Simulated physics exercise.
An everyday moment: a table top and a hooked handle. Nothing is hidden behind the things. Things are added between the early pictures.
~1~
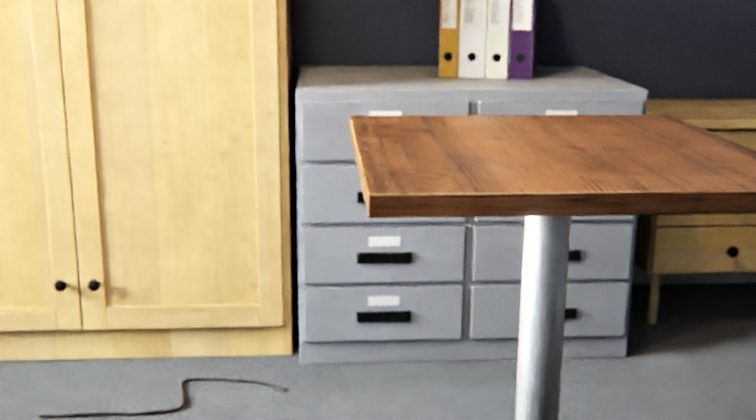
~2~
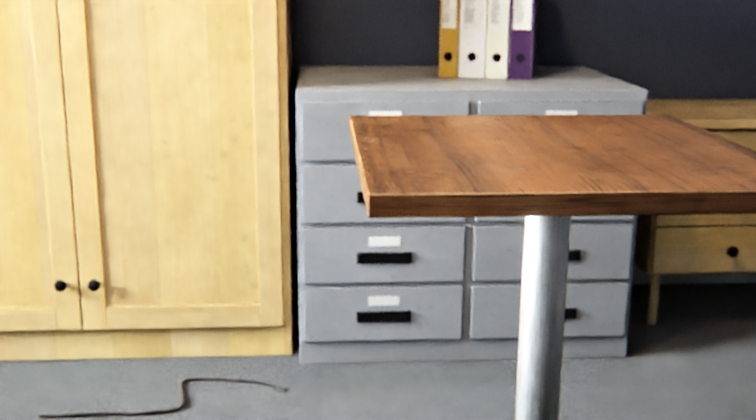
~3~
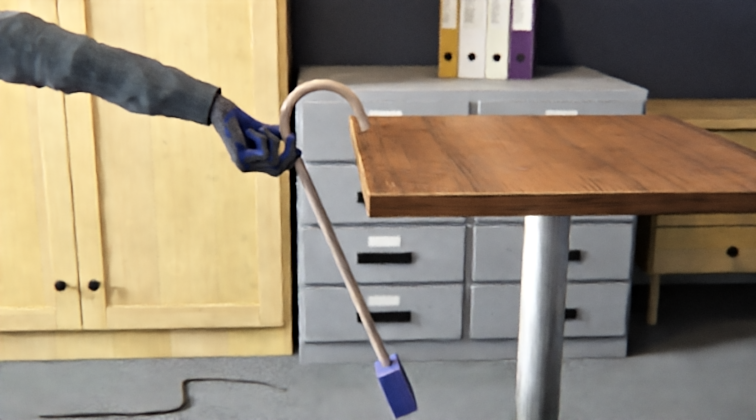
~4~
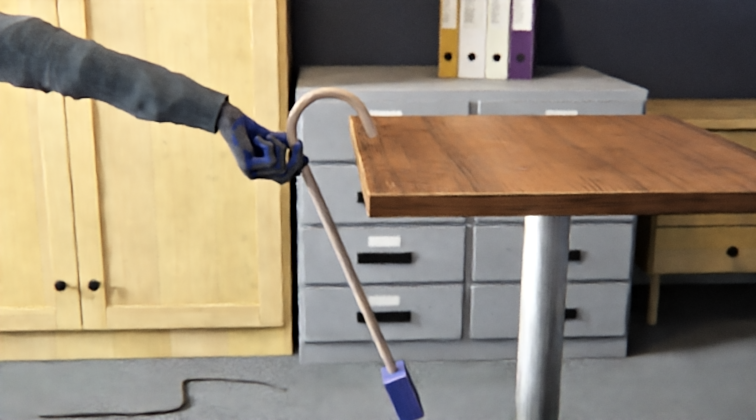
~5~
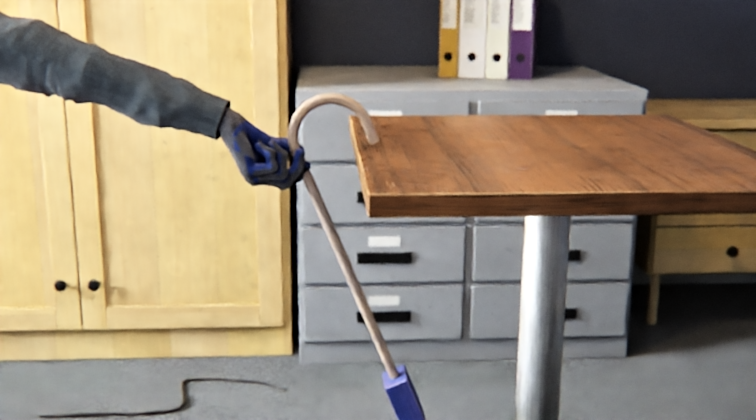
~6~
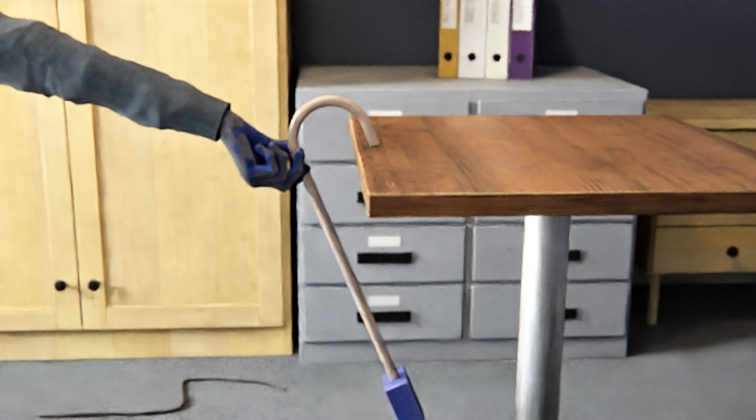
Gloved hand holding a hooked cane with a blue block at its lower end, lowering it slightly at a wooden table's left edge.
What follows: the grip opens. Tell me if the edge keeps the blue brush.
As it turns out, the blue brush stays hooked on the edge.
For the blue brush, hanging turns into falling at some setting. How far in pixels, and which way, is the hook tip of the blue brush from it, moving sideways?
About 16 pixels left.
Then, 0.40 s past the last view, blue brush at rest near (378, 262).
Finally, the blue brush hangs from the table, near (378, 262).
